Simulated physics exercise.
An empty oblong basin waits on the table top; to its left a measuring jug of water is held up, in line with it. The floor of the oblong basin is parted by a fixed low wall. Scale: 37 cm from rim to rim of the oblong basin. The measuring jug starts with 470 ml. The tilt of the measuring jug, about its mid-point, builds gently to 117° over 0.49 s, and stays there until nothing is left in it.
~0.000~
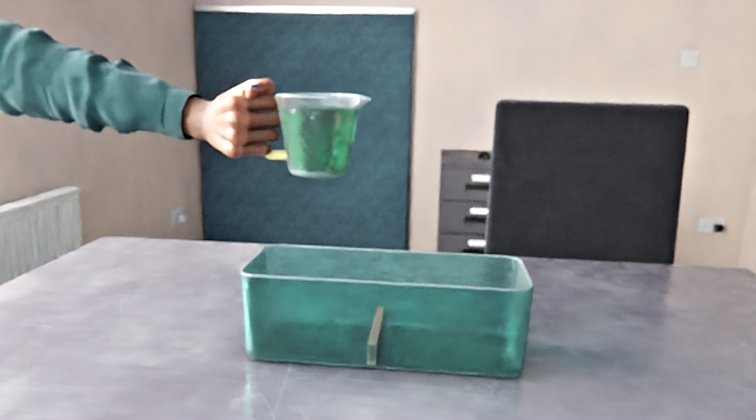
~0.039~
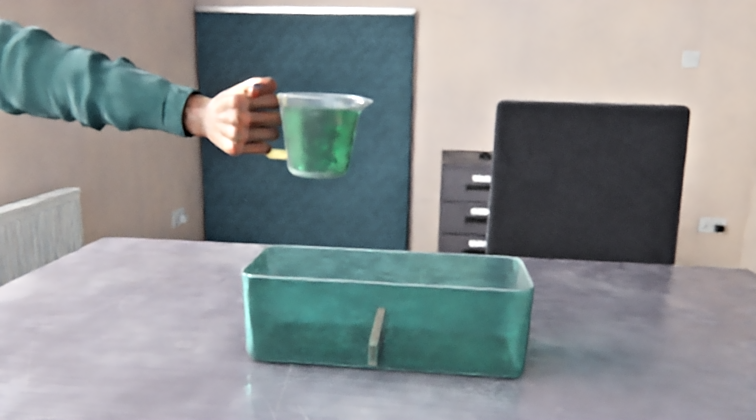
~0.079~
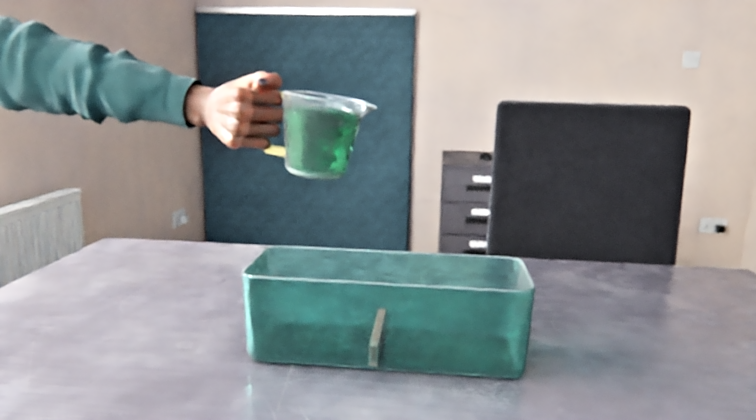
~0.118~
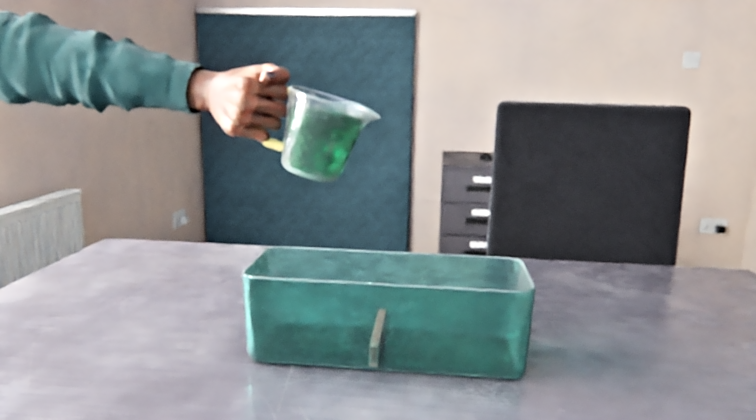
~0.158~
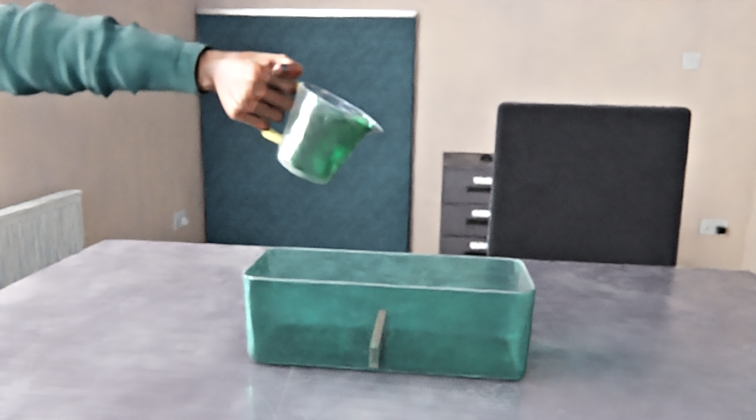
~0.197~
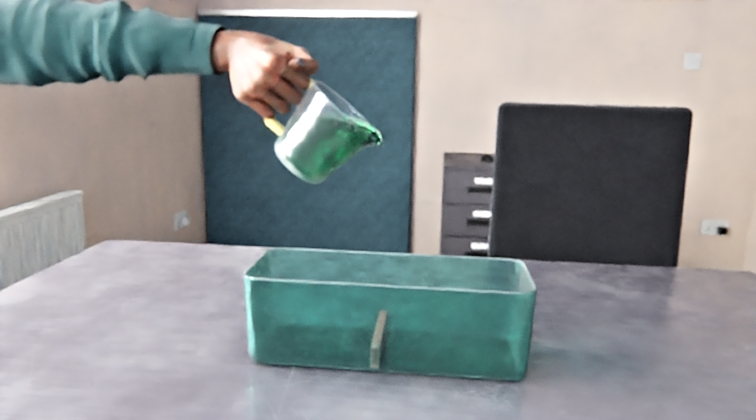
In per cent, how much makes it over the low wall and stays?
The far part has some 86 per cent.
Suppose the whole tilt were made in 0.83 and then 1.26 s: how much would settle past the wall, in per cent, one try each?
In turn about 85 and 90 per cent.
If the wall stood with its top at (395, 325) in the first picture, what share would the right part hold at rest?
In that case some 50 per cent.
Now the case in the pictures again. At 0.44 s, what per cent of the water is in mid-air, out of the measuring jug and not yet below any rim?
Some 42 per cent.
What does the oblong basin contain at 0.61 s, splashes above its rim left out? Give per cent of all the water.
About 86 per cent.
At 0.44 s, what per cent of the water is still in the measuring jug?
Near 28 in a hundred.
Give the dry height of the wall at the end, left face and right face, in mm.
Some 28 mm on the left and 12 mm on the right.
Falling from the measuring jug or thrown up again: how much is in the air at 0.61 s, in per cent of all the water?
About 12 per cent.
Then, 0.44 s in, the tilt is 113° and 28 per cent is still to pour, 0 is left of the wall and 30 right of it.
Then, 0.61 s in, the tilt is 117° and 1 per cent is still to pour, 6 is left of the wall and 80 right of it.
Then, 0.79 s in, the tilt is 117° and 0 per cent is still to pour, 8 is left of the wall and 85 right of it.
Then, 0.99 s in, the tilt is 117° and 0 per cent is still to pour, 9 is left of the wall and 86 right of it.
Finally, 9 per cent lies left of the wall, 86 right of it and 5 outside.
